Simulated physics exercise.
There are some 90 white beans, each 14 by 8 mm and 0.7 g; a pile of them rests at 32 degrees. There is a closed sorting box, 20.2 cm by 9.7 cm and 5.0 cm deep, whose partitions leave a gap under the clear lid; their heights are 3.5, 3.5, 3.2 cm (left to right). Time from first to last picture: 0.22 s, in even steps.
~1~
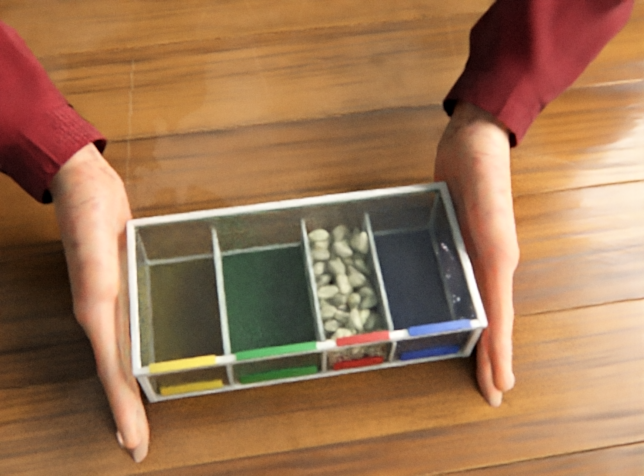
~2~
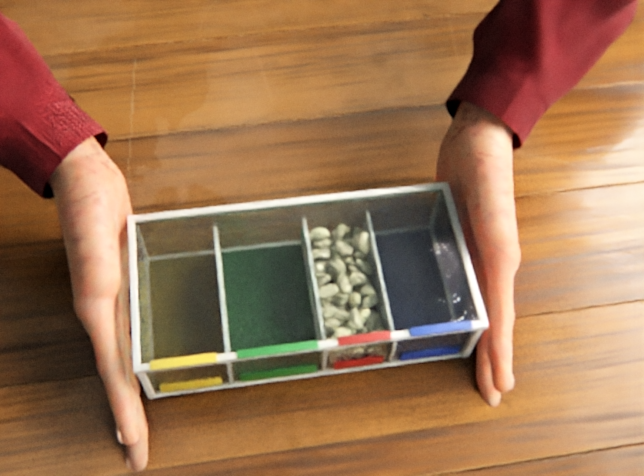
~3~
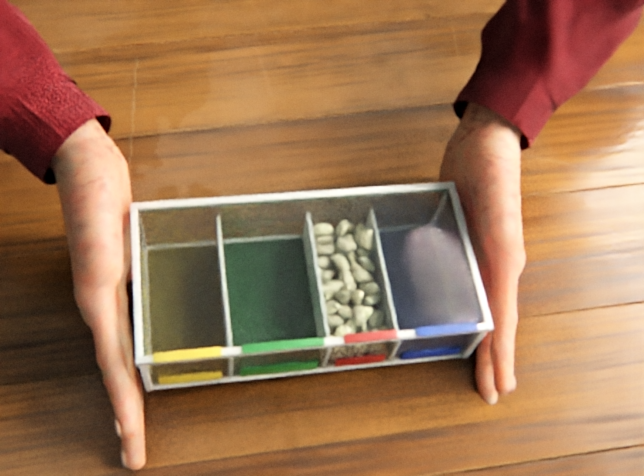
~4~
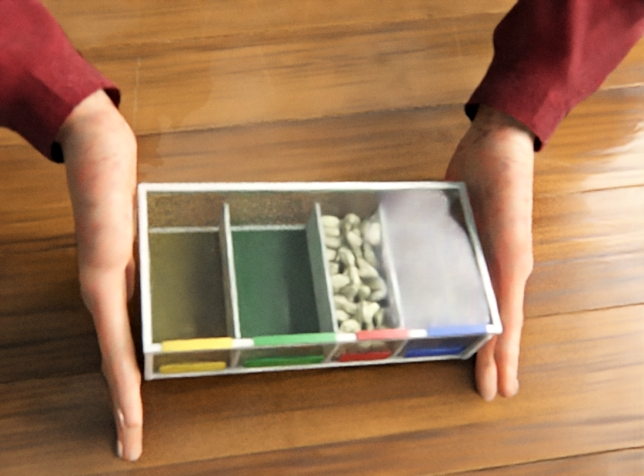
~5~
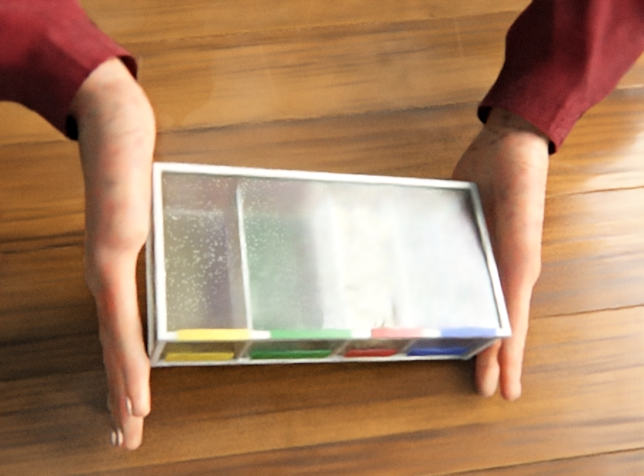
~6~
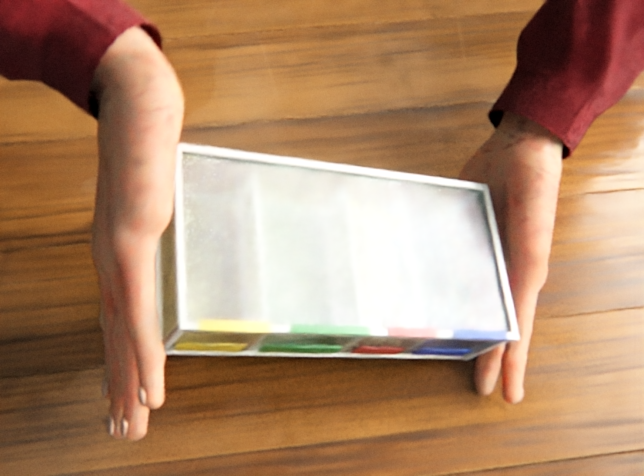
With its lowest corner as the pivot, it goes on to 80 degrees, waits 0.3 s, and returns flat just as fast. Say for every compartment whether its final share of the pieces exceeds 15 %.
In order: Red: Beats the threshold. Blue: Beats the threshold. Green: Fails to beat the threshold. Yellow: Fails to beat the threshold.
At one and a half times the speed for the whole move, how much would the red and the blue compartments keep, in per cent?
The red compartment would end with 65 per cent and the blue compartment with 35 per cent.
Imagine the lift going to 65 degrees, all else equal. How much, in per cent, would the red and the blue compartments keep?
In that case red 90; blue 10.
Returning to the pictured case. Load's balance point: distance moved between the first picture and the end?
Displacement: Near 2.5 cm.
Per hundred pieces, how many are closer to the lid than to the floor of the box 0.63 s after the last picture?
I'd say around 30 percent of the pieces.
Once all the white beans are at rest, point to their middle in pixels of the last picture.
Roughly pixel (368, 312).
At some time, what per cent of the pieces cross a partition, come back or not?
The share is close to 35 percent.
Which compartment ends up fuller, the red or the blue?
Red compartment.
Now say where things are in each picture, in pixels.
Box tilt 0 degrees, front corners at (140, 369) and (478, 321); red 100 %, in the first frame.
Box tilt 1 degrees, front corners at (141, 366) and (479, 322), in the second frame.
Box tilt 5 degrees, front corners at (143, 358) and (484, 324), lowest corner right front, in the third frame.
Box tilt 11 degrees, front corners at (151, 346) and (493, 327), lowest corner right front, in the fourth frame.
Box tilt 17 degrees, front corners at (165, 333) and (502, 330), lowest corner right front, in the fifth frame.
Box tilt 24 degrees, front corners at (186, 323) and (510, 334), lowest corner right front; red 100 %, in the sixth frame.
Then, 0.63 s after the last picture, tilt 80 degrees; red 70 %, blue 30 %.
Then, 1.05 s after the last picture, tilt 43 degrees; red 65 %, blue 35 %.
Then, 1.55 s after the last picture, tilt 0 degrees; red 70 %, blue 30 %.
In the end, red 70 %, blue 30 %, green 0 %, yellow 0 %.
